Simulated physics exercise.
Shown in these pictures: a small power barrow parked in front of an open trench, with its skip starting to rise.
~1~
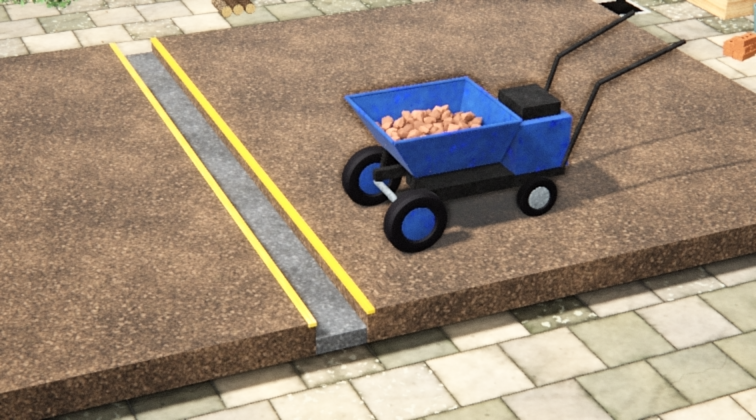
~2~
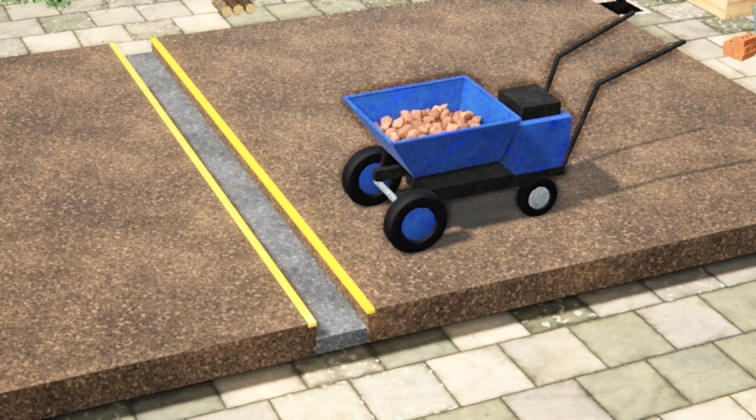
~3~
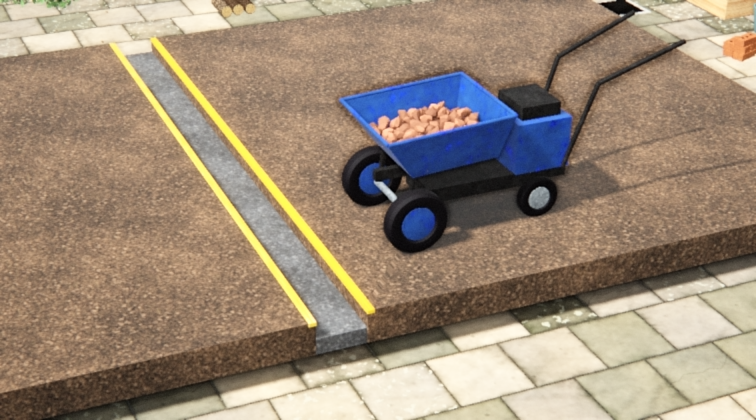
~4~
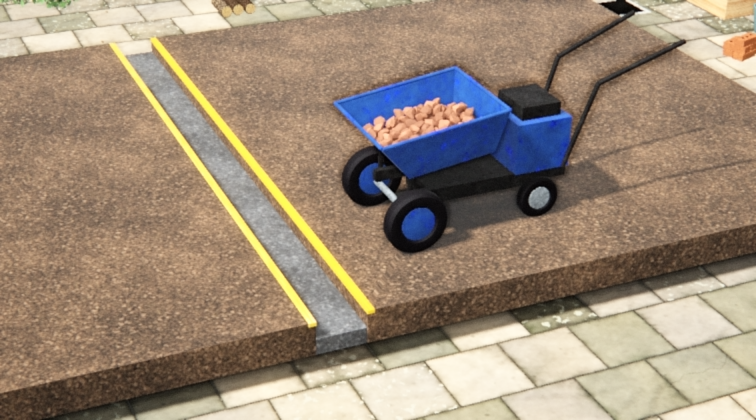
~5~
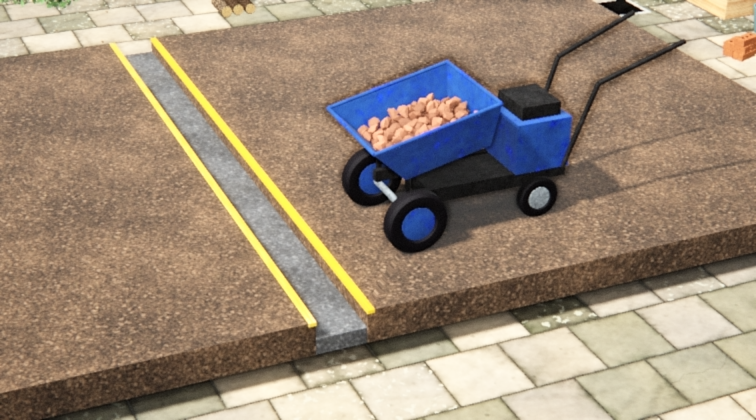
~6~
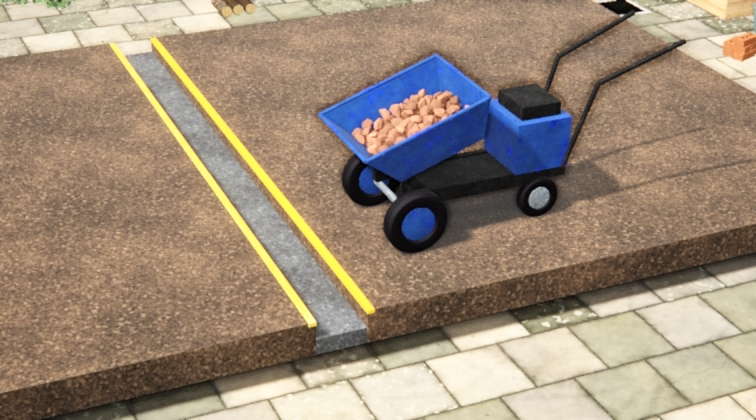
The blue skip of a small power barrow, loaded with pinkish rubble, sits level at first beside a narrow, shallow trench edged in yellow. It then tilts gradually forward to the left, its front lip dipping and its back rising, while the wheels stay still and the rubble remains inside.
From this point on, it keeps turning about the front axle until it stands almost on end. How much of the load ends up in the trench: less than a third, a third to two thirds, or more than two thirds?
More than two thirds.
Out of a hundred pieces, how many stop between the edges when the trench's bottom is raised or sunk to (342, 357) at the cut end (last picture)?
That would give roughly 100 percent.
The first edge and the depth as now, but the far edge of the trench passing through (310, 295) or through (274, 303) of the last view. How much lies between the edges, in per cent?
In order: 70 per cent, then 100 per cent.
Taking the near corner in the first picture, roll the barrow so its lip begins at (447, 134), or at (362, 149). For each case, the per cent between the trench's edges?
Near 30 % and 30 %.
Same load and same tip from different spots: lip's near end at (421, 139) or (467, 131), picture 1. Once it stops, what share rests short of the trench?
About 20 percent the first time, about 60 percent the second.
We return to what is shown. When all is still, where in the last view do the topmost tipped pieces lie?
Roughly (291, 241).
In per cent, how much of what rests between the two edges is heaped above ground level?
About 25 %.
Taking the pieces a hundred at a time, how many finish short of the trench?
Estimate: Around 0 per cent.
Just after the last frame, skip tipped steeply; every one in the skip.
A moment on, skip tipped right over; the larger part in the skip; about a tenth in or heaped over the trench; just a few beyond it.
Further on, skip tipped right over; about a tenth in the skip; the larger part in or heaped over the trench; about a tenth beyond it.
When it is over, skip tipped right over; about a tenth in the skip; the larger part in or heaped over the trench; about a tenth beyond it.
